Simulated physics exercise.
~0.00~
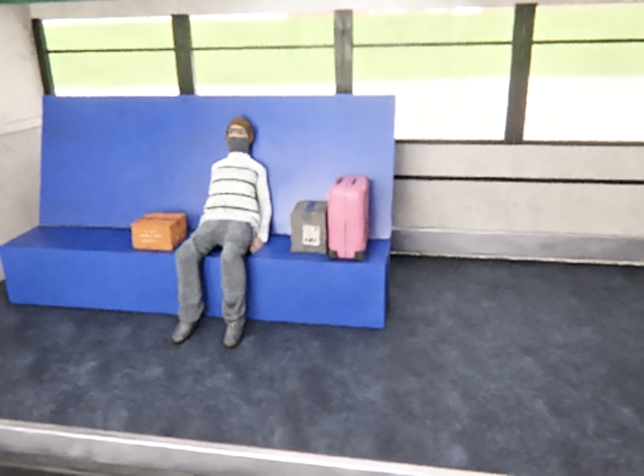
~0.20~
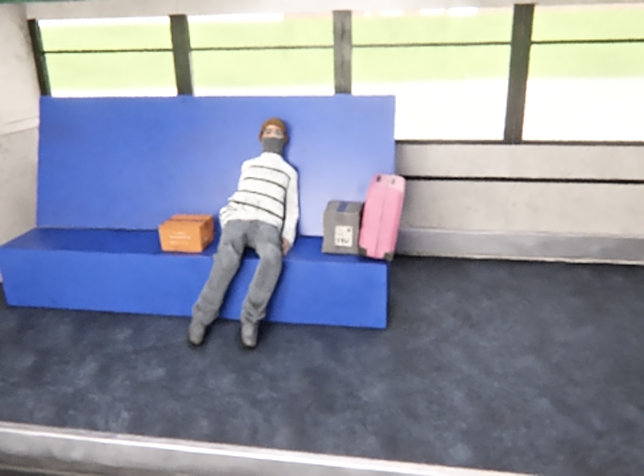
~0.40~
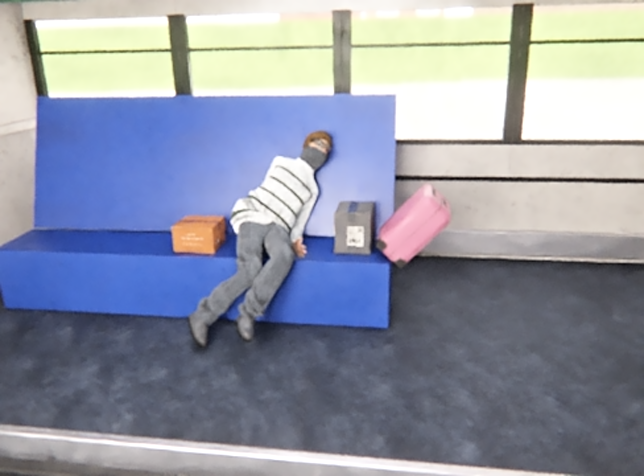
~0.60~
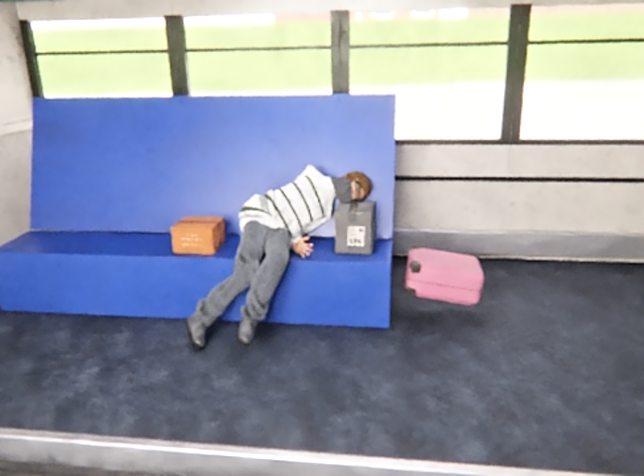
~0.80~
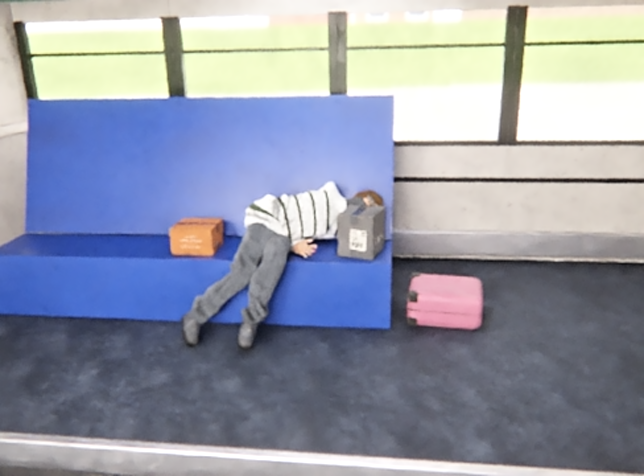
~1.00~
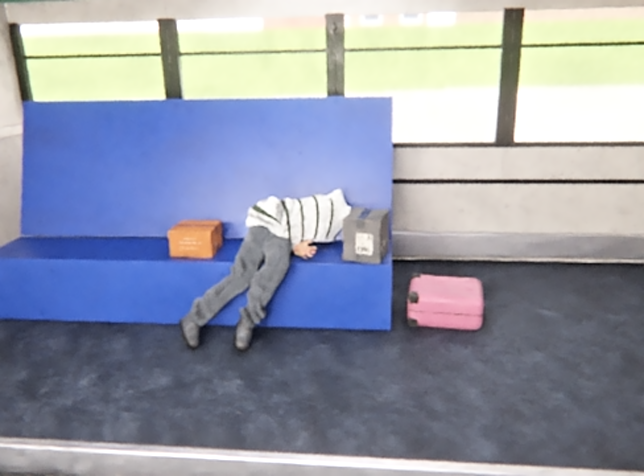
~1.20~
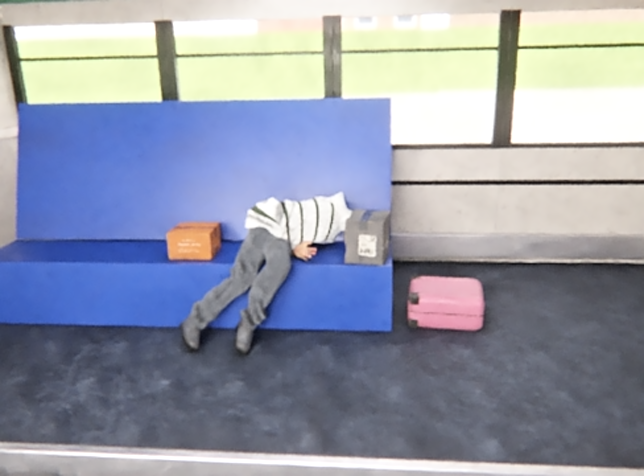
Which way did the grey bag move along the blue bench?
The grey bag moved to the right, toward the end of the bench where the pink suitcase fell off.
